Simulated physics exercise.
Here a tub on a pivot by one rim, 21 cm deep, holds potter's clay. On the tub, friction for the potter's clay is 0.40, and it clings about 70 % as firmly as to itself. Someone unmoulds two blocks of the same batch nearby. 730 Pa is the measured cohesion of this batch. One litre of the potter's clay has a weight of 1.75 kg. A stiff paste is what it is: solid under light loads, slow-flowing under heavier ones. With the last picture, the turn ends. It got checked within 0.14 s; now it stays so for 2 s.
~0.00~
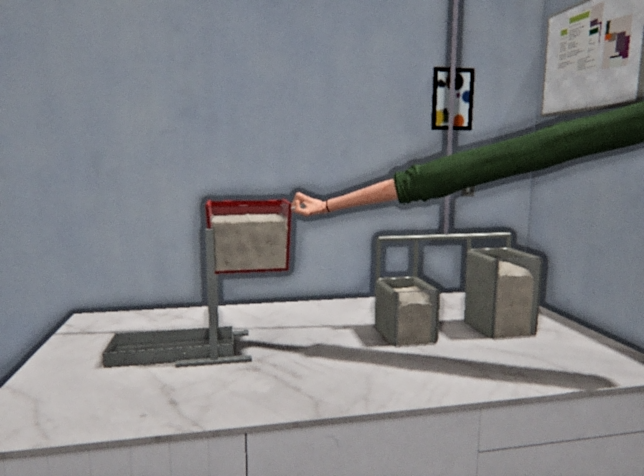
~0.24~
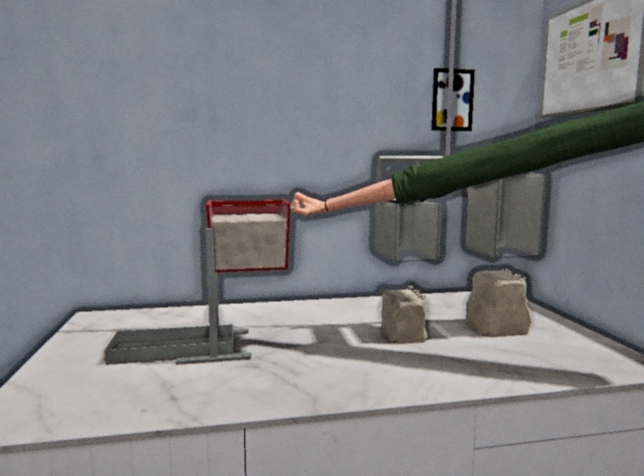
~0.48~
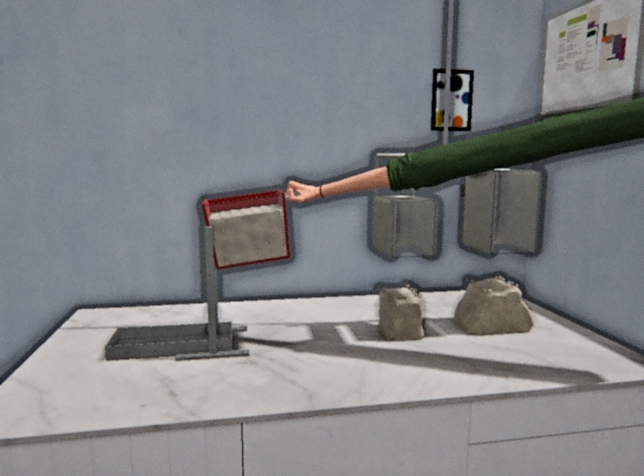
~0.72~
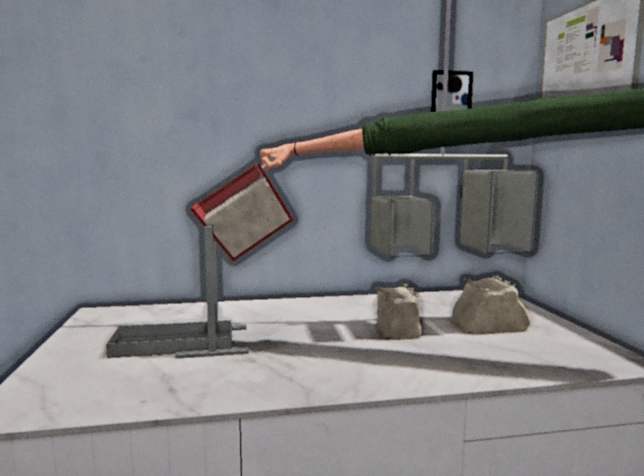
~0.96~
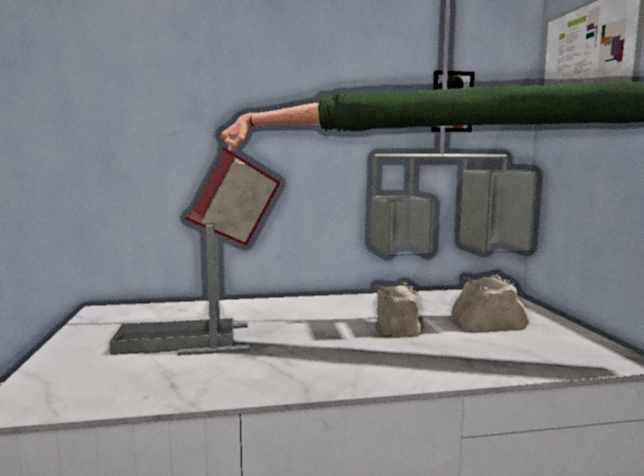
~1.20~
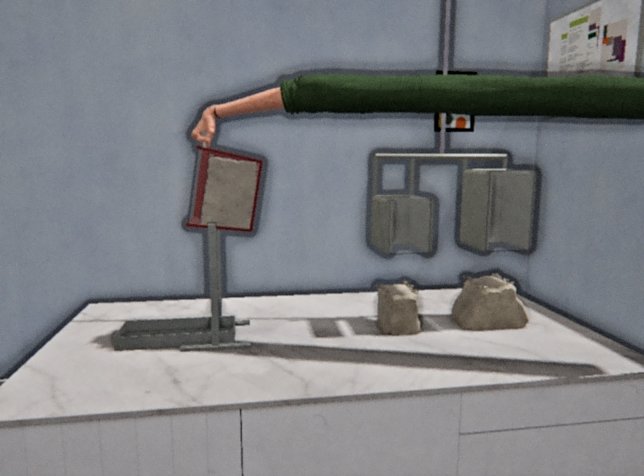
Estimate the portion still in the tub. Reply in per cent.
Roughly 100 per cent remains.
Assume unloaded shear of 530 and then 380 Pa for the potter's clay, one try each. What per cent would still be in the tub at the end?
Expect about 70 in a hundred, then about 65 in a hundred.
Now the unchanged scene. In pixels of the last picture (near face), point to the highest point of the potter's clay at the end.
About (239, 169).
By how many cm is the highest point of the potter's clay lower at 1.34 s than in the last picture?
I reckon it's close to 2 cm.
By 1.34 s, the tub is at 81 degrees and holds 100 %.
By 1.51 s, the tub is at 81 degrees and holds 100 %.
By 1.68 s, the tub is at 81 degrees and holds 100 %.
By 1.85 s, the tub is at 81 degrees and holds 100 %.
By 3.20 s, at the end, the tub is at 81 degrees and holds 100 %.
